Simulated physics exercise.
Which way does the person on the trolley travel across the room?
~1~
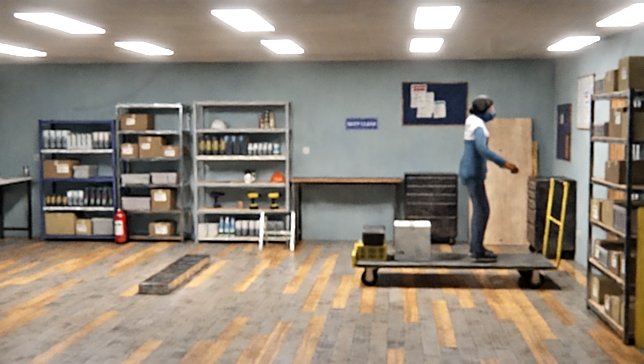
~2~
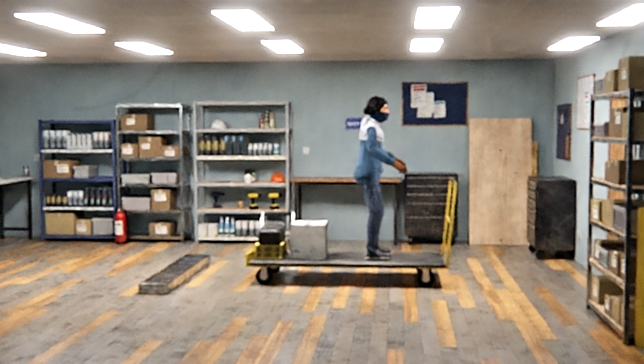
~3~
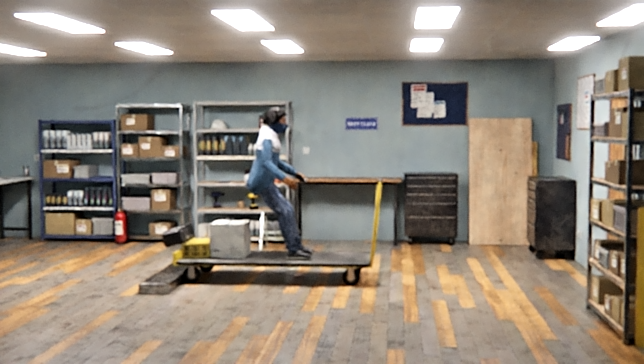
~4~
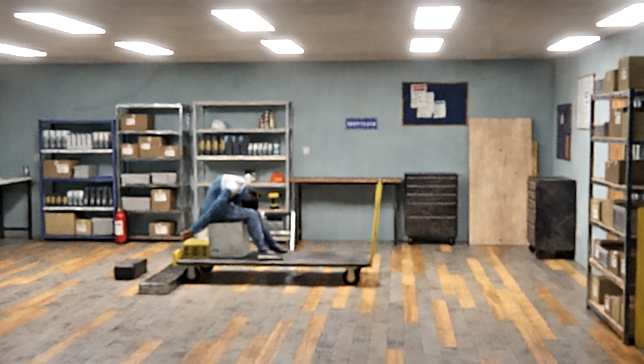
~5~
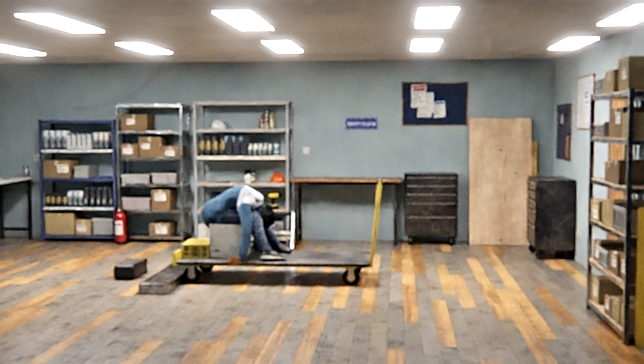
The person travels to the left, riding on the trolley toward the low wheel stop.
